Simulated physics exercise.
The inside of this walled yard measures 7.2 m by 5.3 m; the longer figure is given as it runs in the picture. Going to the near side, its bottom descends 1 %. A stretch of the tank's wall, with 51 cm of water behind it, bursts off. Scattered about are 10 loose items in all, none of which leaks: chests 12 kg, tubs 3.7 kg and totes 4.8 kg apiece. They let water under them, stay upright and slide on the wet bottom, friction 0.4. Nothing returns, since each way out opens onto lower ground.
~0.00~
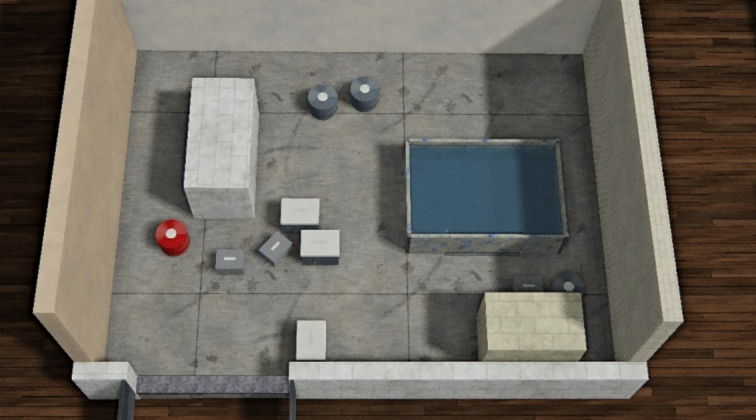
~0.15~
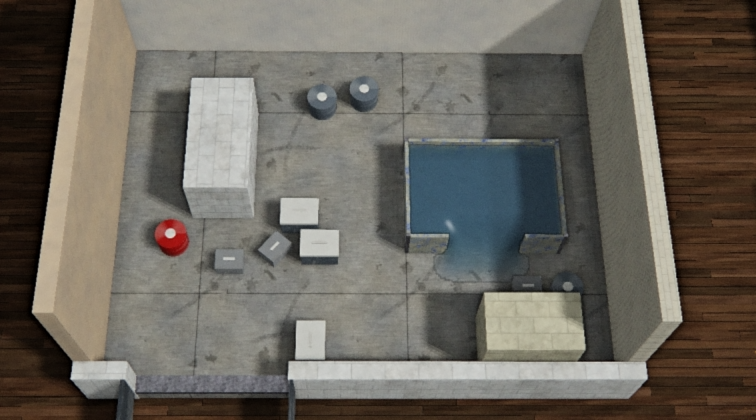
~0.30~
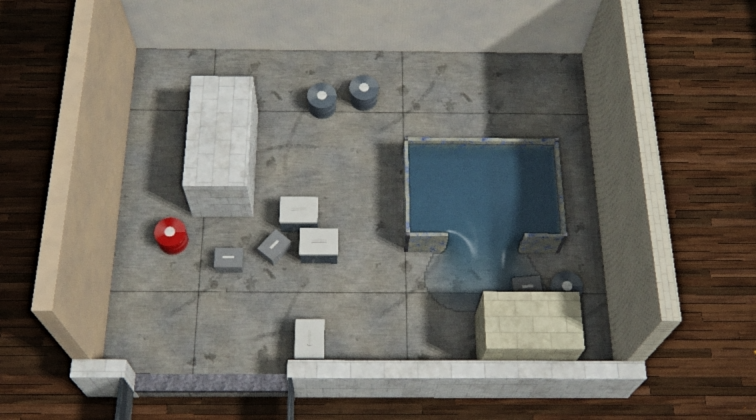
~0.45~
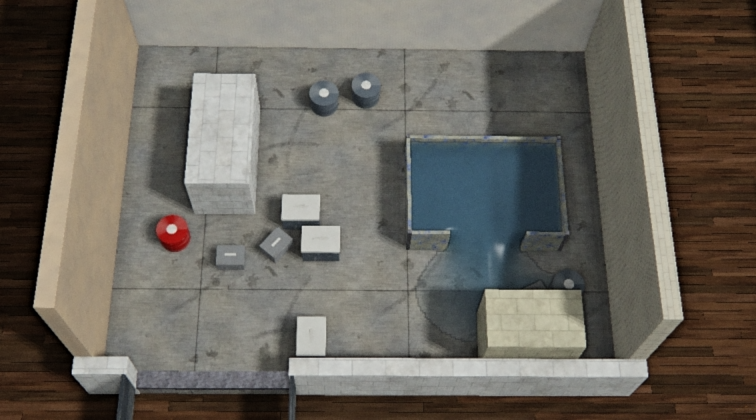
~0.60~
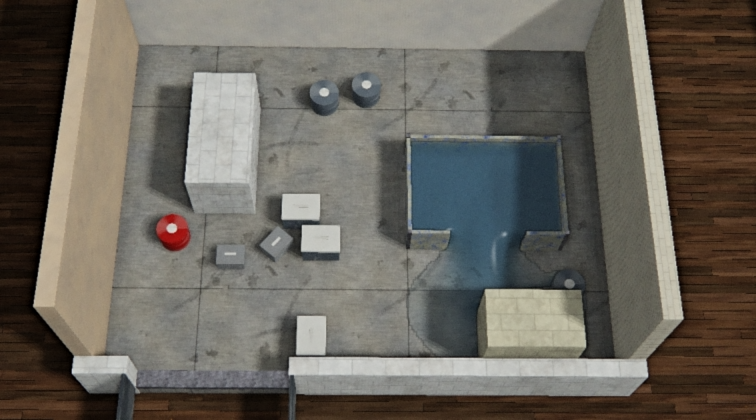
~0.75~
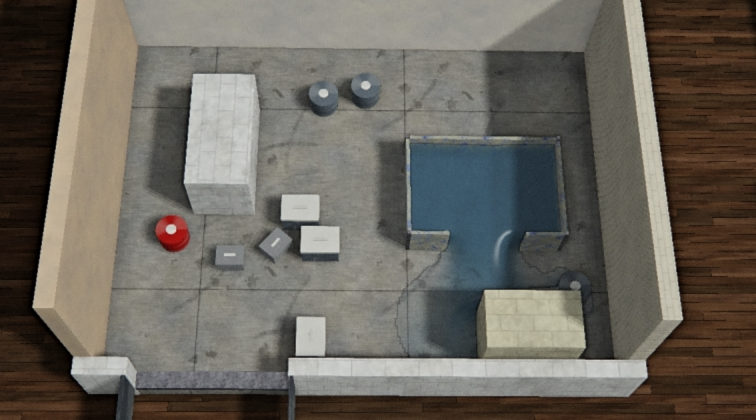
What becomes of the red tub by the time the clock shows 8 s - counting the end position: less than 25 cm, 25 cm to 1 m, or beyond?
It is set to wind up a long distance off.
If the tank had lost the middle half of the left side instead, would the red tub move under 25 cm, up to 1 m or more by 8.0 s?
What happens next is that the red tub drifts partway.
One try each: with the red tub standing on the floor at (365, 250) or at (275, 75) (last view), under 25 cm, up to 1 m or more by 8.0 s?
Well, it scarcely moves on the first try and scarcely moves on the second.
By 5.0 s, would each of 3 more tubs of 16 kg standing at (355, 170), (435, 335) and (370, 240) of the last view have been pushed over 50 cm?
Going through them in the order asked, they come out shy of the mark, clear of the mark and shy of the mark.
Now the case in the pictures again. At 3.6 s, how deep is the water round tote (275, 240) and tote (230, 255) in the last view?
Depth approx. 3 cm / 2 cm.
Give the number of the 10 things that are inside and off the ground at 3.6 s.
At that point I count 2.
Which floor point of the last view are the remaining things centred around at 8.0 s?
Close to (296, 163).
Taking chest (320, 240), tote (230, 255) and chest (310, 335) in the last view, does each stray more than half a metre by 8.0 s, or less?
Within the limit, then beyond the limit, then beyond the limit.
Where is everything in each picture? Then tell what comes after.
The red tub at (171, 234), on the bottom; 3.3 m2 under water; 0 of 10 have shifted, in the first frame.
The red tub at (170, 233), on the bottom; water covers 3.9 m2; 0 of 10 have shifted, in the second frame.
The red tub at (170, 232), on the bottom; 4.5 m2 under water; 0 of 10 have shifted, in the third frame.
The red tub at (172, 229), on the bottom; water covers 5.1 m2; 1 of 10 have shifted, in the fourth frame.
The red tub at (172, 228) rests on the ground; 5.8 m2 under water; 1 of 10 have shifted, in the fifth frame.
The red tub at (171, 229), on the bottom; 6.1 m2 under water; 2 of 10 have shifted, in the sixth frame.
After 1.6 s the red tub is near (171, 229), 0.0 m from its start, aground; 0 of 10 are out; 1 afloat.
After 3.6 s the red tub is near (168, 217), 0.2 m from its start, aground; 0 of 10 are out; 2 afloat.
After 5.6 s the red tub is near (179, 144), 1.4 m from its start, aground; 0 of 10 are out; 3 afloat.
After 8.0 s the red tub is near (167, 68), 2.7 m from its start, afloat; 0 of 10 are out; 4 afloat.
